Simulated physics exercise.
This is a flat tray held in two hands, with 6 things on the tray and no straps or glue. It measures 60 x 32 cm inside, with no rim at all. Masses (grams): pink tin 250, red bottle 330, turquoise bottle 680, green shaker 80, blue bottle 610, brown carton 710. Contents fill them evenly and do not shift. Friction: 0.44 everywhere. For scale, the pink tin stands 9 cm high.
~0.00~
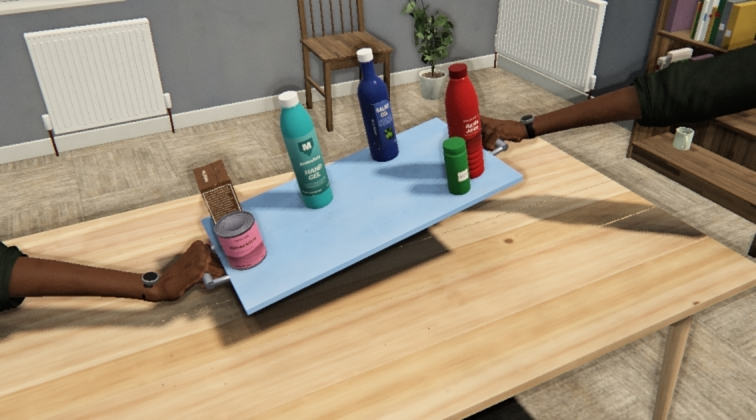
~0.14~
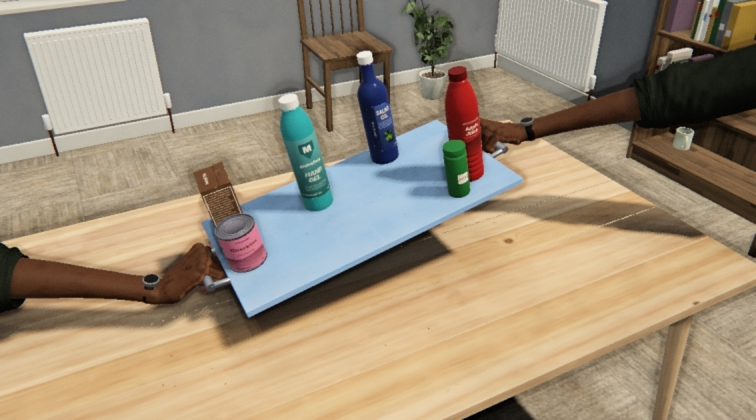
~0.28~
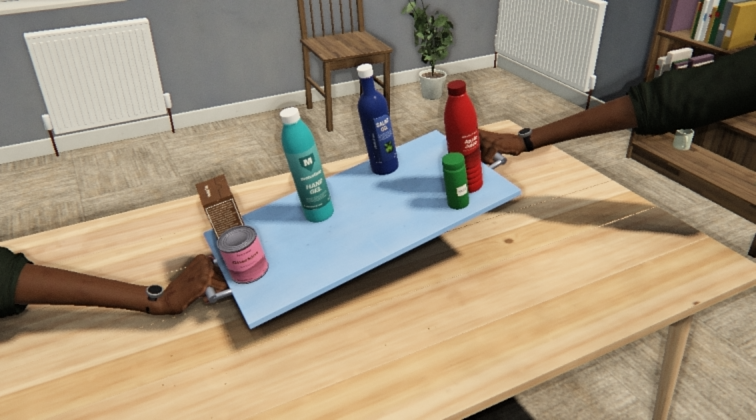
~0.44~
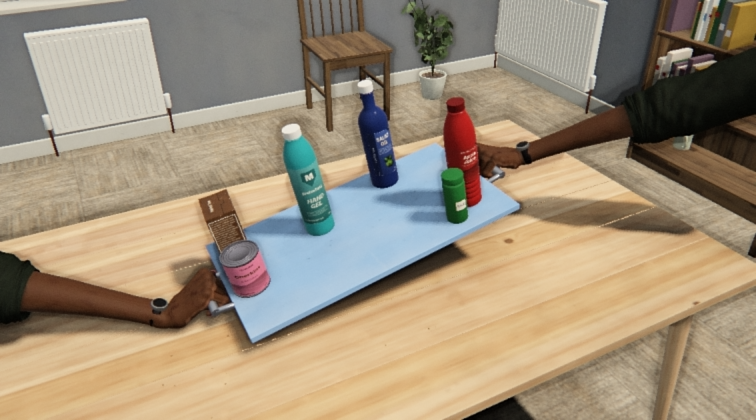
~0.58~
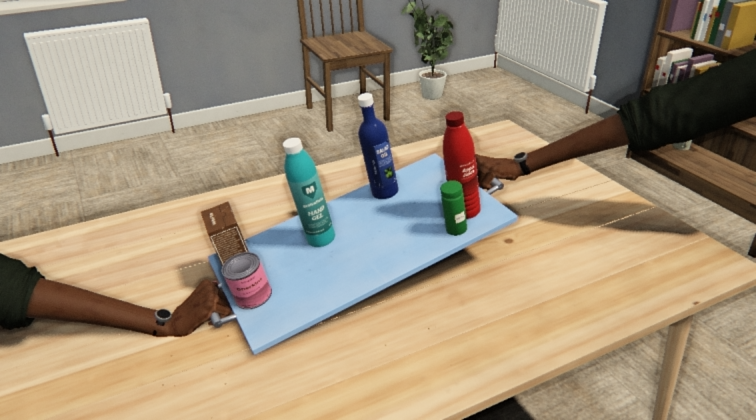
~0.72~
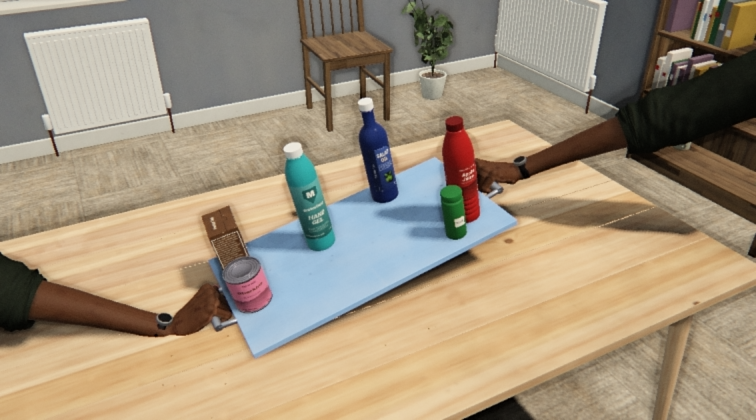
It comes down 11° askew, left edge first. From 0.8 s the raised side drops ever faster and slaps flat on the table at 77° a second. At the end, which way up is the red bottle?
The red bottle tips over.
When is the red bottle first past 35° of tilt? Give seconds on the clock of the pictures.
Near 1.4 s.
Around 1.12 s, tray flat on the table; red bottle tipped 5° against what carries it near (475, 205); blue bottle tipped 3° against what carries it.
Around 1.42 s, tray flat on the table; red bottle now off the tray; blue bottle tipped 29° against what carries it.
Around 1.62 s, tray flat on the table; blue bottle on its side.
Finally (3.3 s), off the tray and tipped over, red bottle; on their side or leaning hard on the tray, blue bottle; the other 4 still in place (within 5 cm). In the last view, red bottle near (522, 223).
